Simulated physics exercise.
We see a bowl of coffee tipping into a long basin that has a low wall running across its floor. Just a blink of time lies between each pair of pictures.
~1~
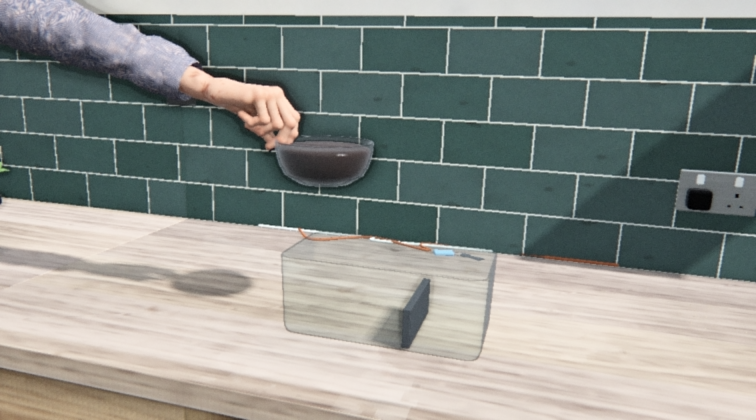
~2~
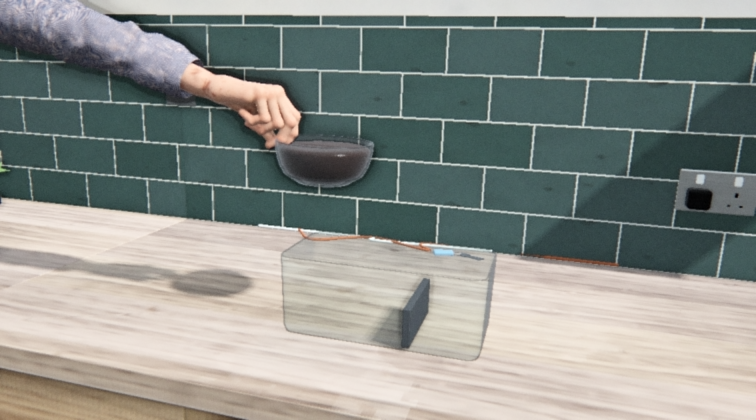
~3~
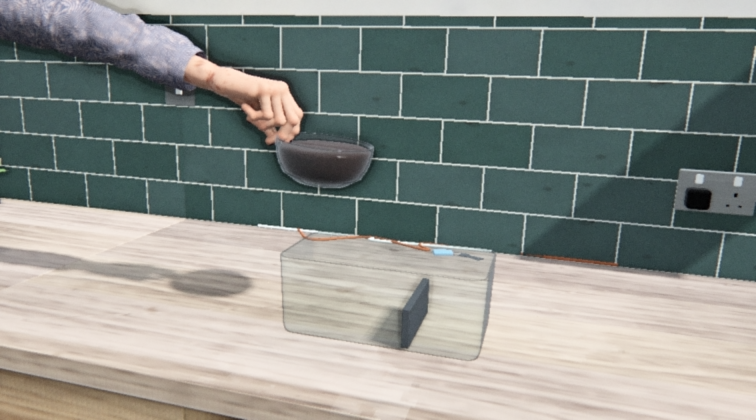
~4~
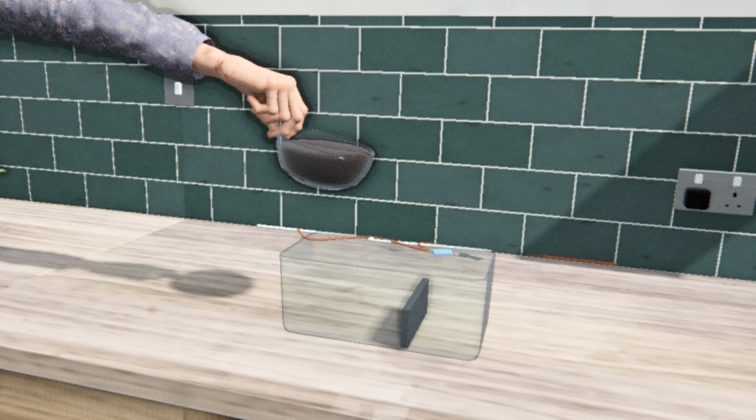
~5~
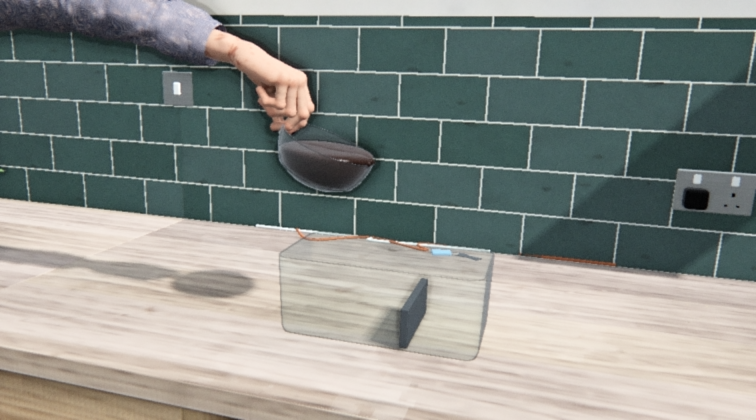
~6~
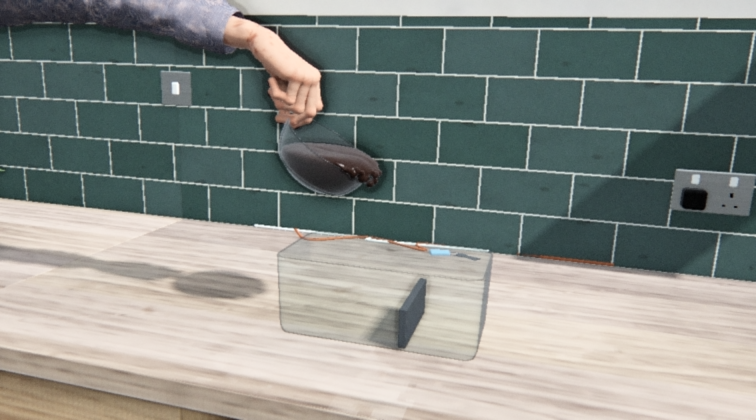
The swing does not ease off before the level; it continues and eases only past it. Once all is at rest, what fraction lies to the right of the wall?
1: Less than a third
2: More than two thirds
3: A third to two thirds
1.
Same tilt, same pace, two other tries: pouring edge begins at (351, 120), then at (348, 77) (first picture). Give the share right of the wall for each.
Roughly 5 per cent, then roughly 5 per cent.
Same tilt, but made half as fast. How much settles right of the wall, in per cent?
Roughly 25 %.
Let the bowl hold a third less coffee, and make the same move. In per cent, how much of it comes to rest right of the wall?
That share would be some 0 parts in a hundred.
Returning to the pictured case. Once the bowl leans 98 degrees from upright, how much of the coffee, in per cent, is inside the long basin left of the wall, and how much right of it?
About 55 per cent left, 10 per cent right.
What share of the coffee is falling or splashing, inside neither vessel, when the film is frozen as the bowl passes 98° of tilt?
Around 30 %.
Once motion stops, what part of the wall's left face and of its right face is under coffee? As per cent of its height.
On the left it sits near 30, while on the right it sits near 10.
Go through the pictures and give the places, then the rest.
Tilt 0°; pouring edge (370, 146); surface from (284, 144) to (370, 150); the long basin's rim runs from (298, 244) to (493, 267); the wall's top is at (418, 294), in the first picture.
Tilt 2°; pouring edge (371, 147); surface from (284, 144) to (369, 151), in the second picture.
Tilt 6°; pouring edge (371, 151); surface from (284, 143) to (370, 153), in the third picture.
Tilt 13°; pouring edge (371, 157); surface from (285, 142) to (372, 154), in the fourth picture.
Tilt 23°; pouring edge (370, 166); surface from (286, 143) to (371, 160); 3 per cent is over the edge, in the fifth picture.
Tilt 34°; pouring edge (367, 176); surface from (287, 145) to (361, 162); 11 per cent is over the edge, in the sixth picture.
A moment on, the bowl is tipped on its side and 8 per cent is still to pour, 53 is left of the wall and 9 right of it.
Next, the bowl is tipped right over and 0 per cent is still to pour, 86 is left of the wall and 9 right of it.
Then the bowl is tipped right over and 0 per cent is still to pour, 86 is left of the wall and 10 right of it.
Later the bowl is tipped right over and 0 per cent is still to pour, 86 is left of the wall and 10 right of it.
At rest 86 per cent lies left of the wall, 10 right of it and 4 outside.
